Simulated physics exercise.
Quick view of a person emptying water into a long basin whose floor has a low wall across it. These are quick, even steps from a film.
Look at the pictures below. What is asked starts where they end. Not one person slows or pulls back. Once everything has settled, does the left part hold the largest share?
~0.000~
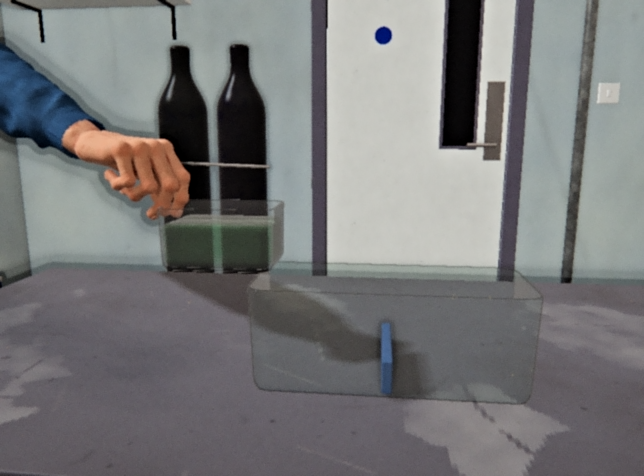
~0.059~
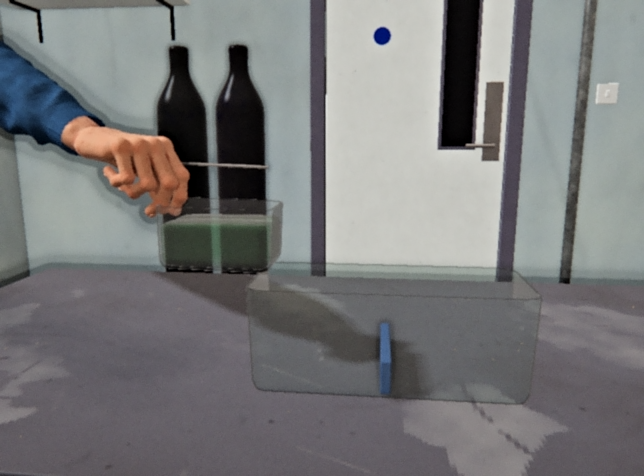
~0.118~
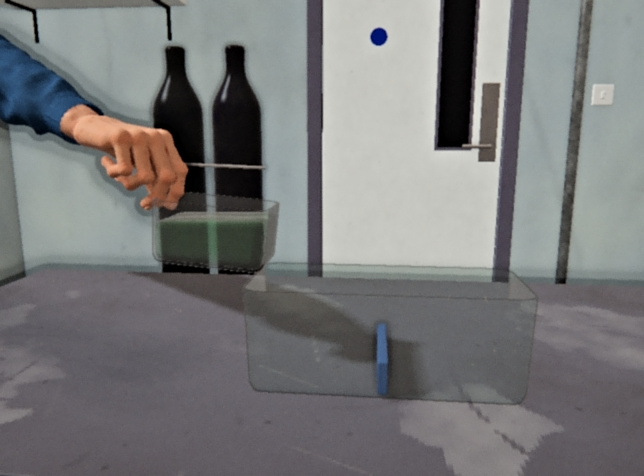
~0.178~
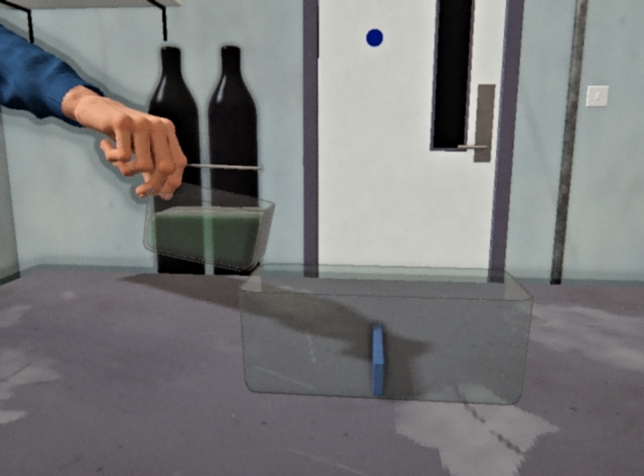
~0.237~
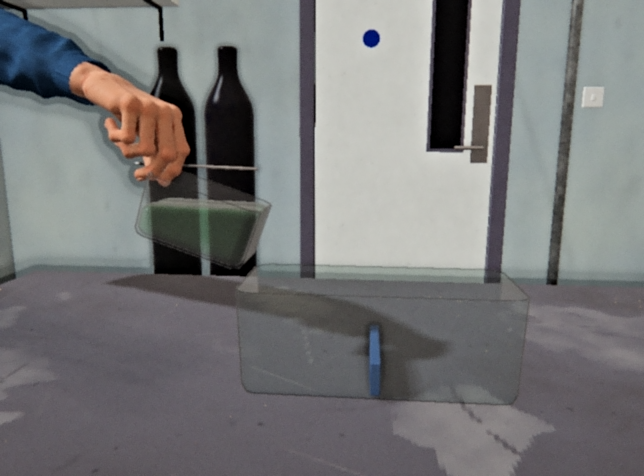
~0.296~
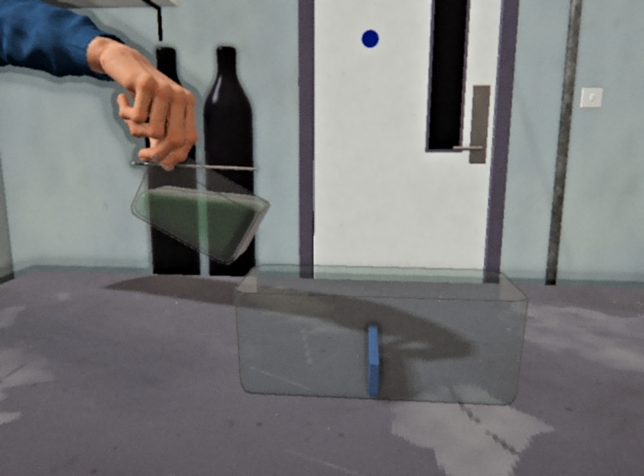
Yes, the most liquid is found in the left area.
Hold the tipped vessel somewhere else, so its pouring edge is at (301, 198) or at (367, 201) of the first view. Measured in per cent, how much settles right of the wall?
Roughly 55 per cent, and 85 per cent.
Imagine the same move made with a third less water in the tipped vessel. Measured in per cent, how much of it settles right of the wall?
The share comes to roughly 5 per cent.
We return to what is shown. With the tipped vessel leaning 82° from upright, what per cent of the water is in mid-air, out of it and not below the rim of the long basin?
Around 45 in a hundred.
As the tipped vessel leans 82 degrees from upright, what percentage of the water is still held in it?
40 %.
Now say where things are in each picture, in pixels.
In the first picture, it leans 0°; its right rim is at (278, 207); the water meets the walls at (175, 220) and (278, 222); the long basin's rim runs from (259, 276) to (529, 284); the wall's top is at (387, 342).
In the second picture, it leans 1°; its right rim is at (277, 208); the water meets the walls at (173, 220) and (276, 221).
In the third picture, it leans 5°; its right rim is at (273, 208); the water meets the walls at (168, 218) and (272, 218).
In the fourth picture, it leans 11°; its right rim is at (269, 209); the water meets the walls at (161, 212) and (267, 213).
In the fifth picture, it leans 19°; its right rim is at (265, 210); the water meets the walls at (155, 202) and (264, 209).
In the sixth picture, it leans 28°; its right rim is at (264, 210); the water meets the walls at (151, 191) and (265, 204); 1 per cent is over the edge.
By 0.60 s the tilt is 82° and 41 per cent is still to pour, 16 is left of the wall and 0 right of it.
By 0.83 s the tilt is 98° and 9 per cent is still to pour, 72 is left of the wall and 11 right of it.
By 1.06 s the tilt is 98° and 2 per cent is still to pour, 82 is left of the wall and 12 right of it.
By 1.32 s the tilt is 98° and 0 per cent is still to pour, 83 is left of the wall and 15 right of it.
At rest 82 per cent lies left of the wall, 16 right of it and 2 outside.
